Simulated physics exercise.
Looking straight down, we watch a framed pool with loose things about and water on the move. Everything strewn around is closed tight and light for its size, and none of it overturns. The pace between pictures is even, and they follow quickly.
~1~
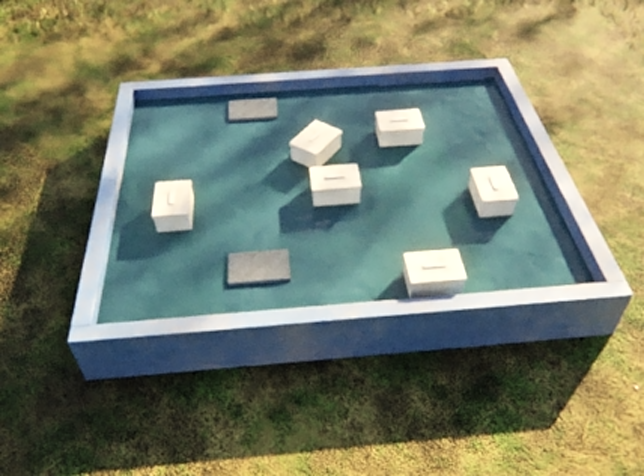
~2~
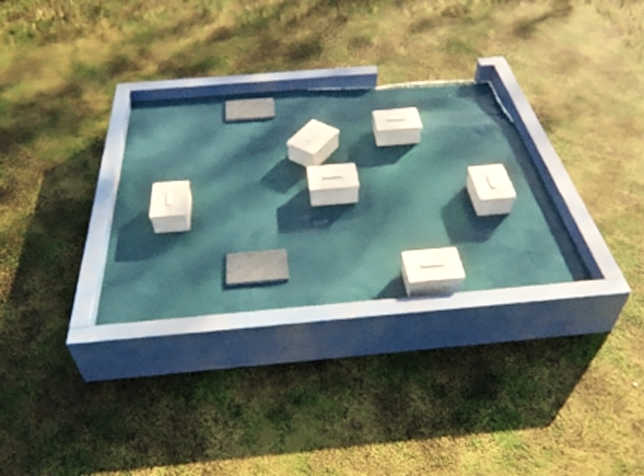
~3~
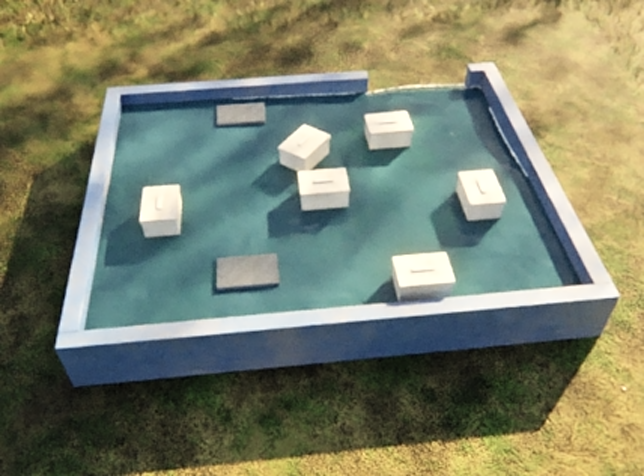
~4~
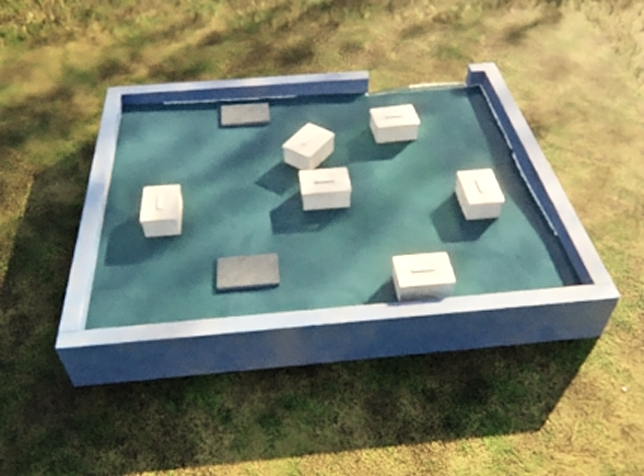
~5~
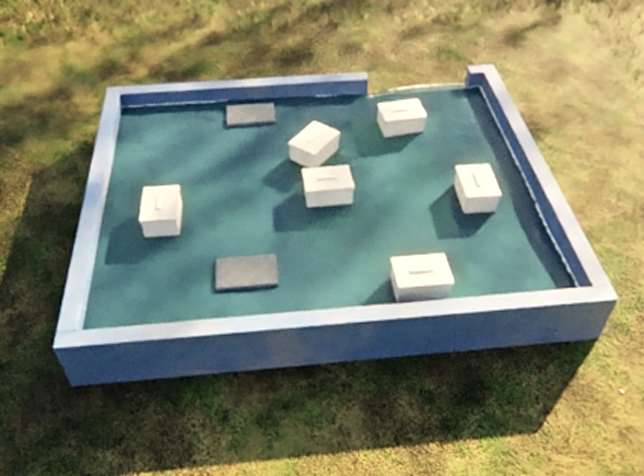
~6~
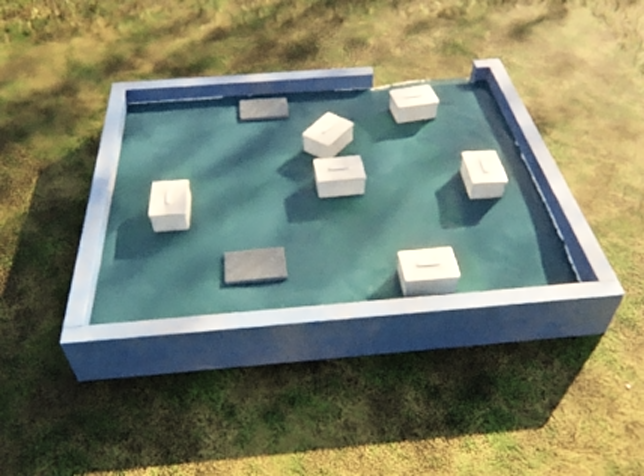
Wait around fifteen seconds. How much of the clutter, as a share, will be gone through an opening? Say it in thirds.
The answer is one to two thirds.
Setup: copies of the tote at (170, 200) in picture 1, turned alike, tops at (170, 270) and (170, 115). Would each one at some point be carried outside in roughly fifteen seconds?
Result, in order - stuck, stuck.
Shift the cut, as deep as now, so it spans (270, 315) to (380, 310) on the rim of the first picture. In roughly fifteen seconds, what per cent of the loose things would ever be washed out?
Around 50 in a hundred.
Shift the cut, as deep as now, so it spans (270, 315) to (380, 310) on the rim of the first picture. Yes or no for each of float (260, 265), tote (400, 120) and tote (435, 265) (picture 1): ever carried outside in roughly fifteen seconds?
Following that order: Escaped; remains behind; escaped.
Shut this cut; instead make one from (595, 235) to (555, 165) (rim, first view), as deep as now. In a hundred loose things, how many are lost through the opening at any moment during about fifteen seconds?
Roughly 50 in a hundred.
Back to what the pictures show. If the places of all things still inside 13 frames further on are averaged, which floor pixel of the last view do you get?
Their centre sits close to (361, 199) on the floor of the last picture.
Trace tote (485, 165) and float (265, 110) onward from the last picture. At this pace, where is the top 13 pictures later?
Estimated: (478, 111); (353, 99).
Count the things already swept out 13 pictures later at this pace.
All told, it is 2.
A moment on, 1 of 8 are out; 7 afloat.
Next, 2 of 8 are out; 6 afloat.
Later, 4 of 8 are out; 4 afloat.
In the end, 5 of 8 are out; 3 afloat.
